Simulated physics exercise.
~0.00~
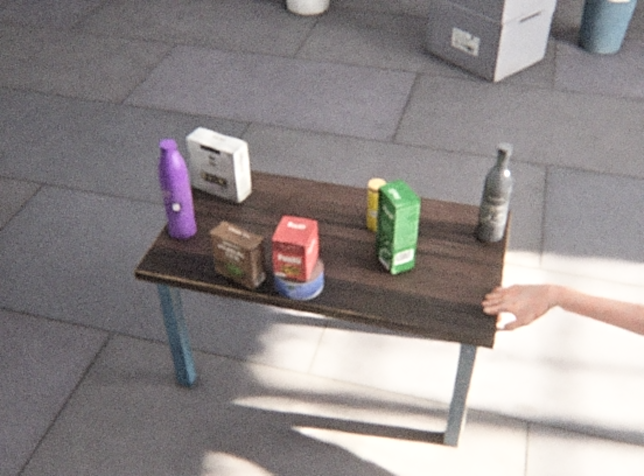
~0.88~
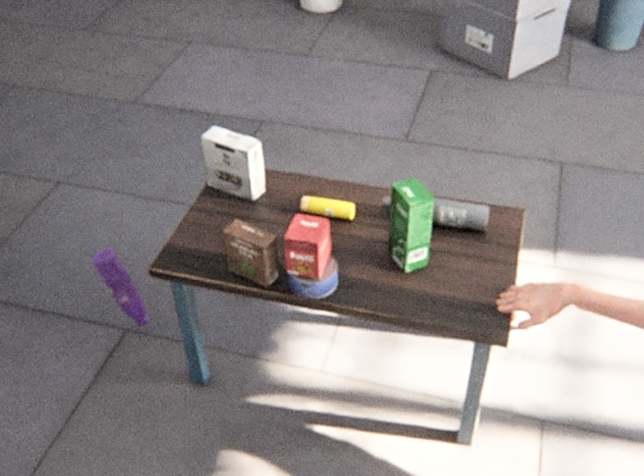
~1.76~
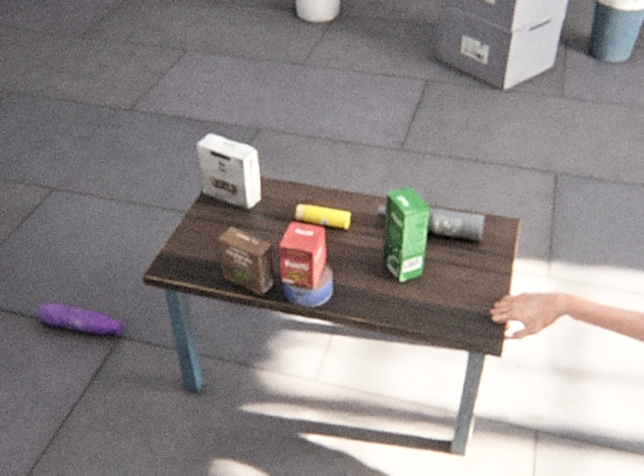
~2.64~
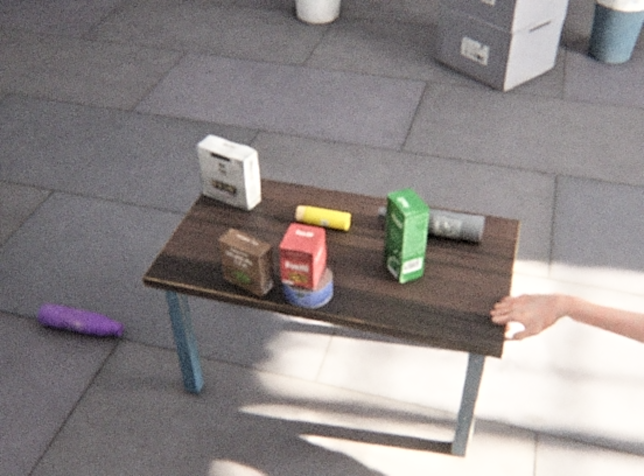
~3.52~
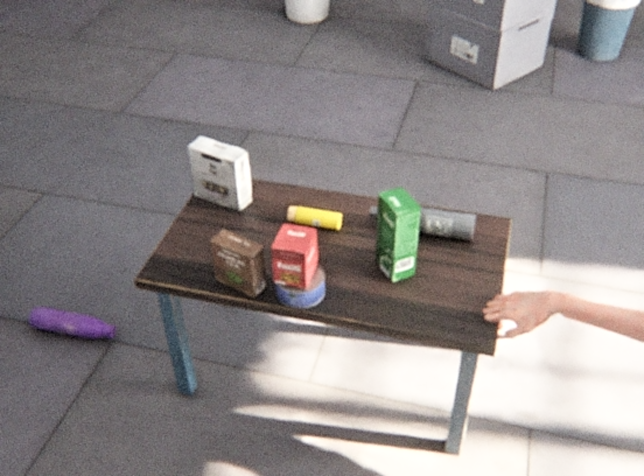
A purple bottle falls off the table's left side as two other containers tip over.
